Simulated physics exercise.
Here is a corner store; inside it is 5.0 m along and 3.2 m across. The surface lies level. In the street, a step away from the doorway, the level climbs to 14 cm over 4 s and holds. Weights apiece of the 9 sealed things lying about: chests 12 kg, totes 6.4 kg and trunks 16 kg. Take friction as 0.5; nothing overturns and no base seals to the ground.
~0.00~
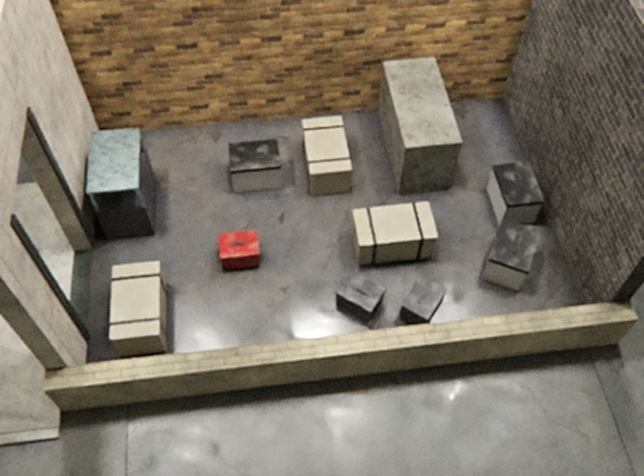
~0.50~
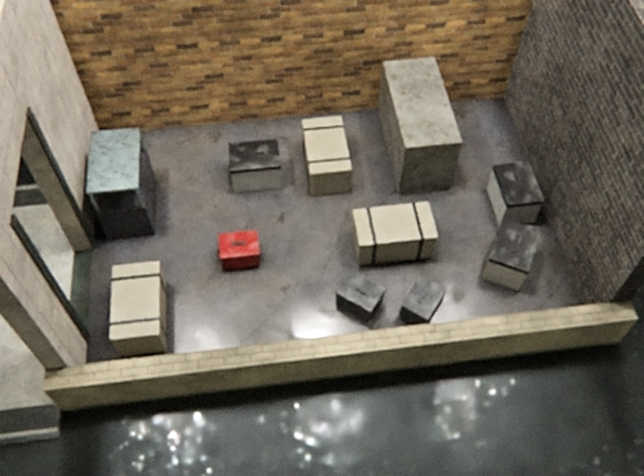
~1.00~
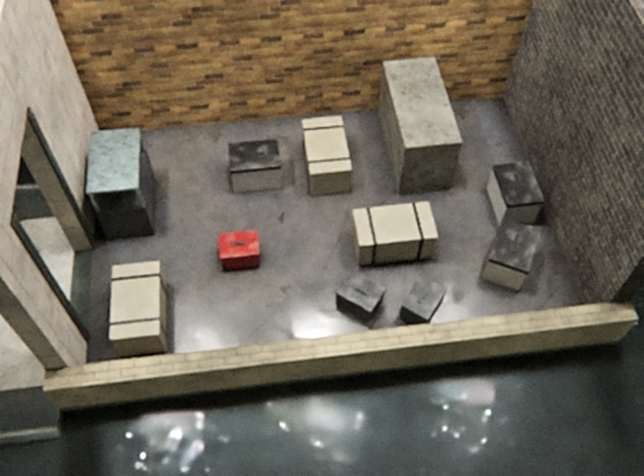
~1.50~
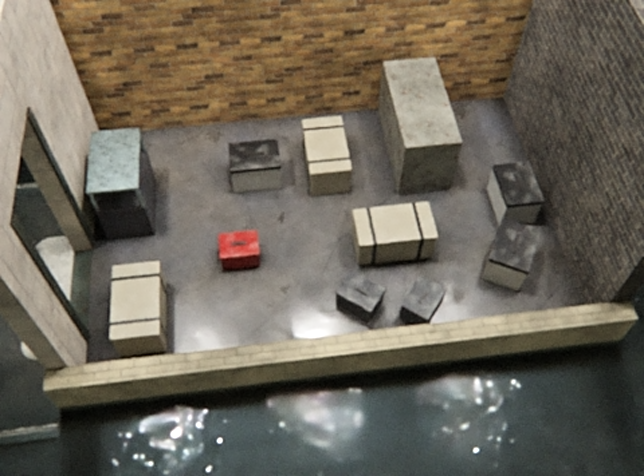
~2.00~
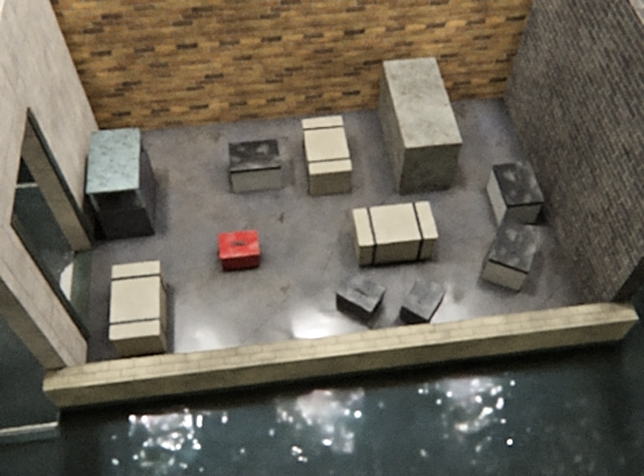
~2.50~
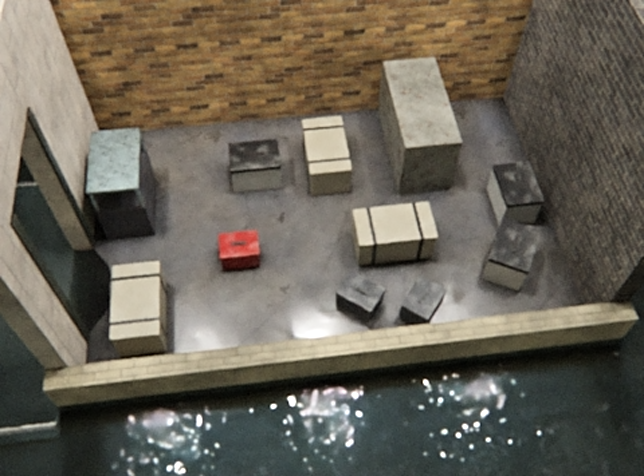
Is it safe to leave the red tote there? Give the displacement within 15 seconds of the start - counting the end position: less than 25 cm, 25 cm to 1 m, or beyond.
Red tote travels far.
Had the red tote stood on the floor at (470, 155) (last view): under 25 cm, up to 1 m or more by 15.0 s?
It moves a short way.
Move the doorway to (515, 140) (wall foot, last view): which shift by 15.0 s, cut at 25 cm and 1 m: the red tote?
Then the red tote holds its place.
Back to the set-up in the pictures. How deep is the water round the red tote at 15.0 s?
Roughly 9 cm.
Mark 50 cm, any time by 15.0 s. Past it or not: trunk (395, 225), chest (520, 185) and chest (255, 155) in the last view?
In turn: Past it, over, under.
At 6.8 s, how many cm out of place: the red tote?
Roughly 50 cm by then.
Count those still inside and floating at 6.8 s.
At that moment 0.
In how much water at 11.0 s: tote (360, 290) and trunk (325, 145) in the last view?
Roughly 6 and 4 cm.
After 3.5 s the red tote is near (239, 244), 0.0 m from its start, aground; 0 afloat.
After 6.8 s the red tote is near (287, 238), 0.5 m from its start, aground; 0 afloat.
After 11.0 s the red tote is near (435, 237), 2.0 m from its start, afloat; 6 afloat.
After 15.0 s the red tote is near (464, 135), 2.9 m from its start, afloat; 8 afloat.
